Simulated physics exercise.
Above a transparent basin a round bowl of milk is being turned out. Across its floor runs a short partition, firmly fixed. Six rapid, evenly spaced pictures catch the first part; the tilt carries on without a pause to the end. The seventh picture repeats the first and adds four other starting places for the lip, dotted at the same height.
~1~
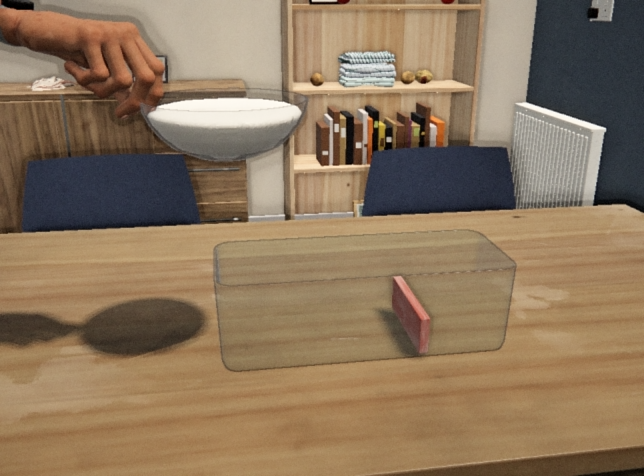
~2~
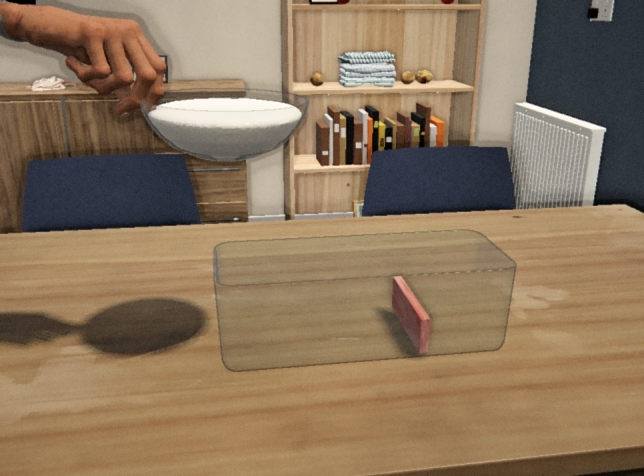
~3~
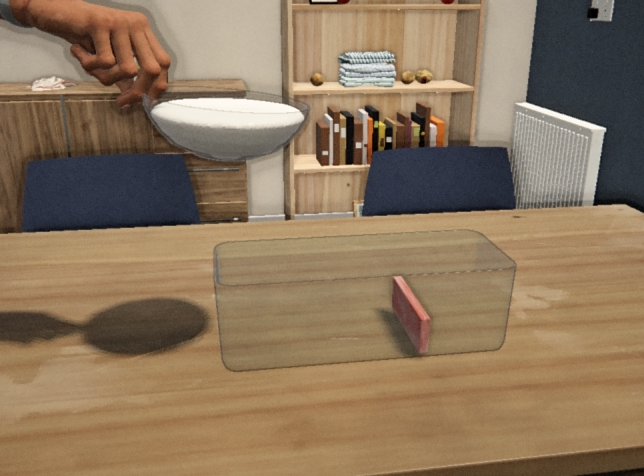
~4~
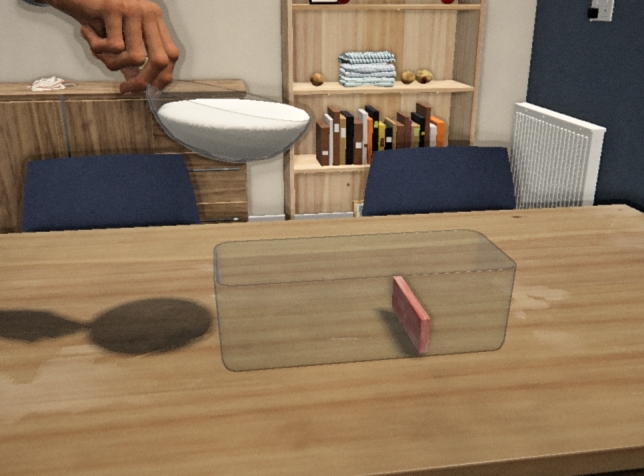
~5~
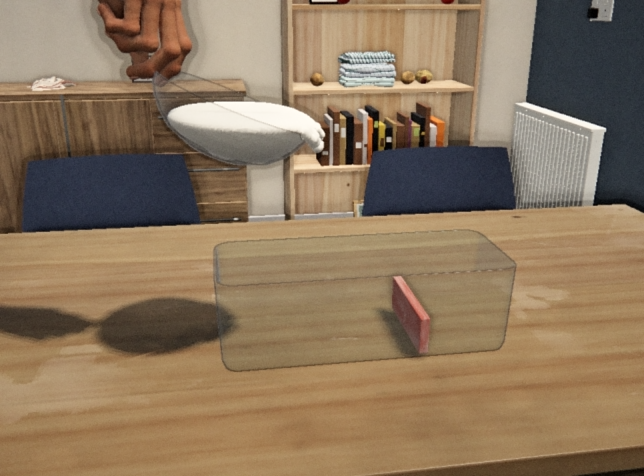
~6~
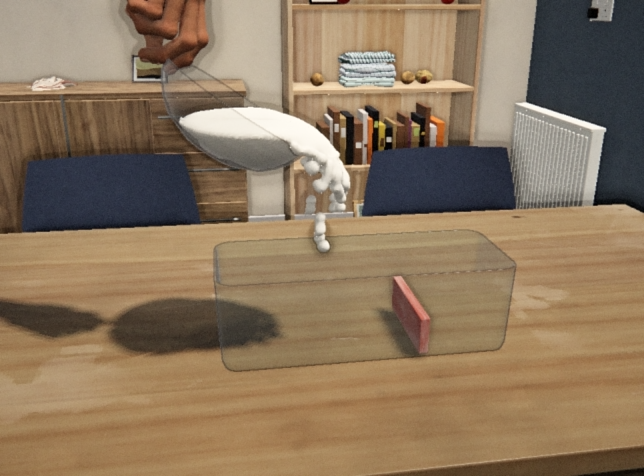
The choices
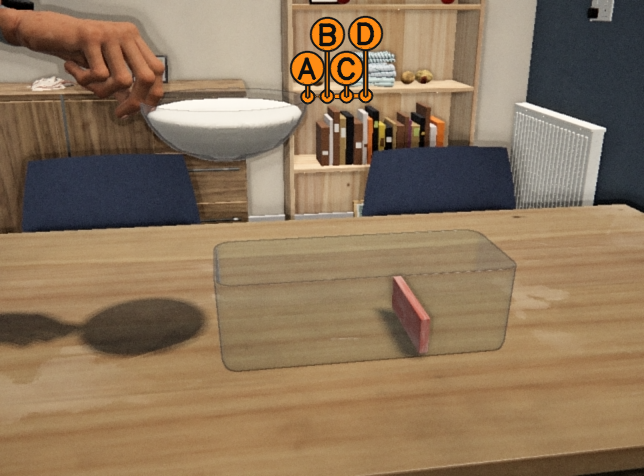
A hand at the upper left holds a clear round bowl of white milk above a wooden table, seen from slightly above by a still camera, with two dark blue chairs, a bookshelf and a white radiator behind. On the table sits a transparent basin with a short red partition right of its middle. The hand barely moves the bowl at first, then tilts it rightward, and milk slides over the lip and drops in a thin, lumpy stream toward the basin.
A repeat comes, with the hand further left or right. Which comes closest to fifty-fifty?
Dot D.
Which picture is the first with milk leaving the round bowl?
Picture 5.
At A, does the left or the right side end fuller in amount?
The left one.
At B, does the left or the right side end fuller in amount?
More ends on the left.
On the marked copy, A at (307, 96); B at (327, 96); C at (346, 96); D at (365, 95).
If A is chosen, about 91 % ends left of the wall and 6 % right of it; 3 % is lost outside.
If B is chosen, about 90 % ends left of the wall and 3 % right of it; 6 % is lost outside.
If C is chosen, about 71 % ends left of the wall and 26 % right of it; 4 % is lost outside.
If D is chosen, about 46 % ends left of the wall and 51 % right of it; 3 % is lost outside.
